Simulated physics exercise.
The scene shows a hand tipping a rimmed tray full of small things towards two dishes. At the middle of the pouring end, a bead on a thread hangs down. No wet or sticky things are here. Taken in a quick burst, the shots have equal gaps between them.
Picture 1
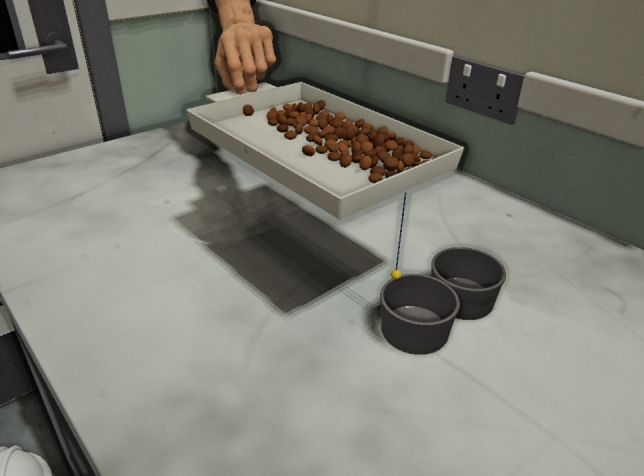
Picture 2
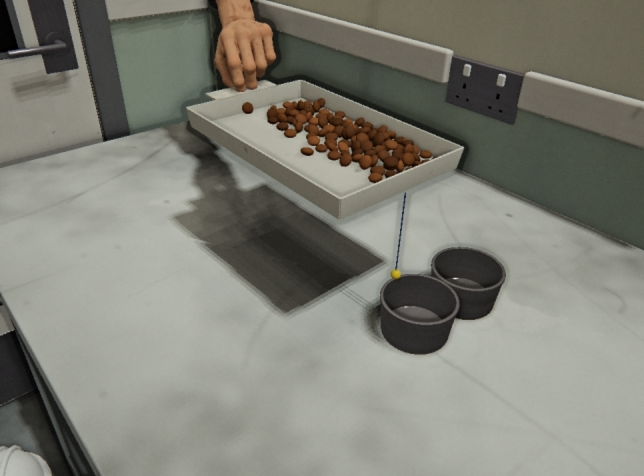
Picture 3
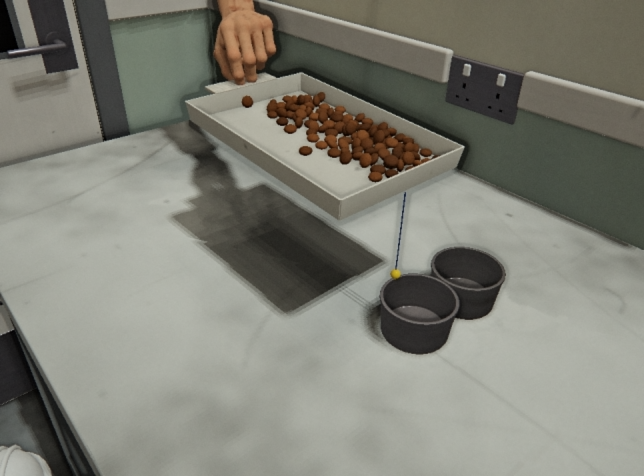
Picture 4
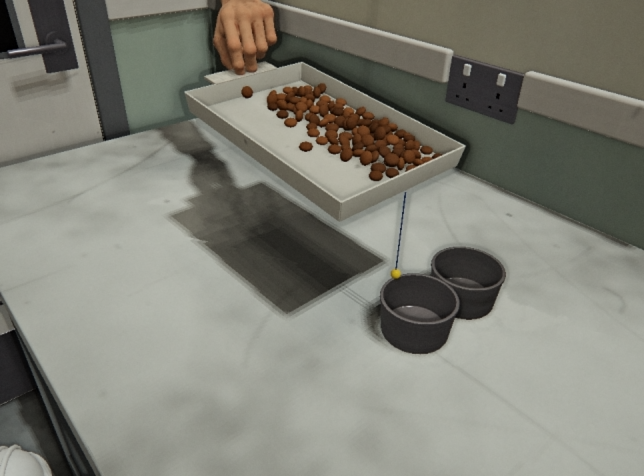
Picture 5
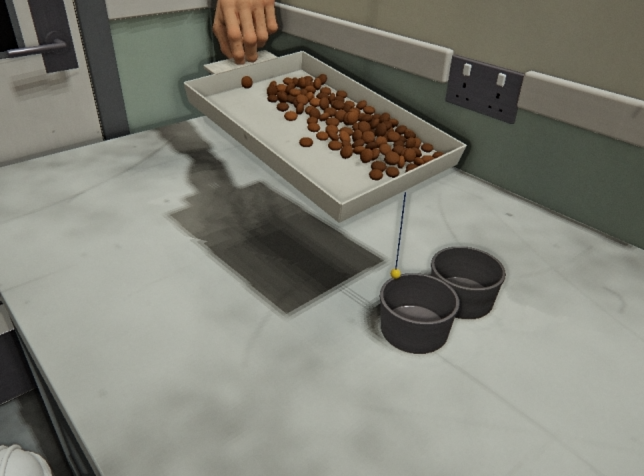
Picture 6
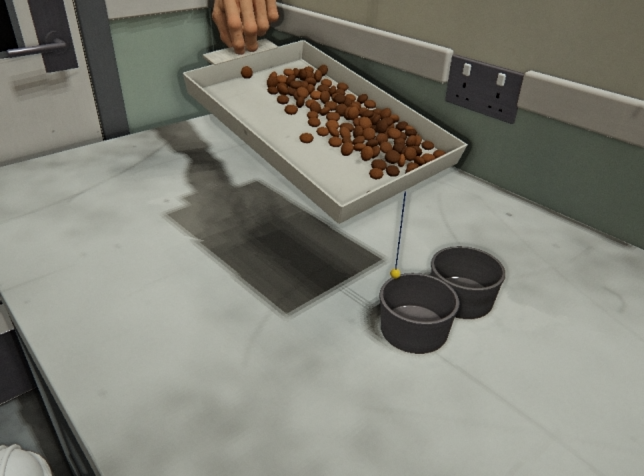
A hand at the upper left steadily raises the back end of a pale rimmed tray, steepening its slope and dipping its near corner slightly, while the brown pieces inside barely shift. Below sit two dark round dishes, with a yellow bead hanging still on a thread beside them. The fixed view looks down on a pale marbled counter by a green wall with a dark socket.
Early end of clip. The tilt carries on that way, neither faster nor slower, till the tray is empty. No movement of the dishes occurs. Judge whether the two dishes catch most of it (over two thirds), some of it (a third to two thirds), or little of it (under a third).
They catch little of it.
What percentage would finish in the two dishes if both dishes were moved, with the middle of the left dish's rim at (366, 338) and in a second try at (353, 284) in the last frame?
Respectively 80 % and 0 %.
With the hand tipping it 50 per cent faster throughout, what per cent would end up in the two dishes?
Estimate: Some 20 %.
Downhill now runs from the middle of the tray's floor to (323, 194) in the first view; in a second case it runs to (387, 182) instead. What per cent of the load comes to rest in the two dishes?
Roughly 0 percent first and 40 percent second.
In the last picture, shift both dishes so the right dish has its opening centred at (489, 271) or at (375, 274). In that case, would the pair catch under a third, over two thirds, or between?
Try 1 - under a third; try 2 - below one third.
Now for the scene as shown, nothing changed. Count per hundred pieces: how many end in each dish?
Roughly 20 in a hundred end in the left dish and roughly 0 in a hundred in the right dish.
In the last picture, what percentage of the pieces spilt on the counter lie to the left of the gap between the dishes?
I'd put it at close to 90 per cent.
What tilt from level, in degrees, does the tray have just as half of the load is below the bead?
Around 95° at that moment.
Soon, tray tipped steeply; nearly all on the tray; a stray few in the air.
A while on, tray tipped right over; about half on the tray; a small part in the left dish; about a third outside both; a small part in the air.
Towards the end, tray tipped past a quarter turn; about a quarter in the left dish; most outside both.
Finally, tray tipped past a quarter turn; about a quarter in the left dish; none in the right dish; most outside both.
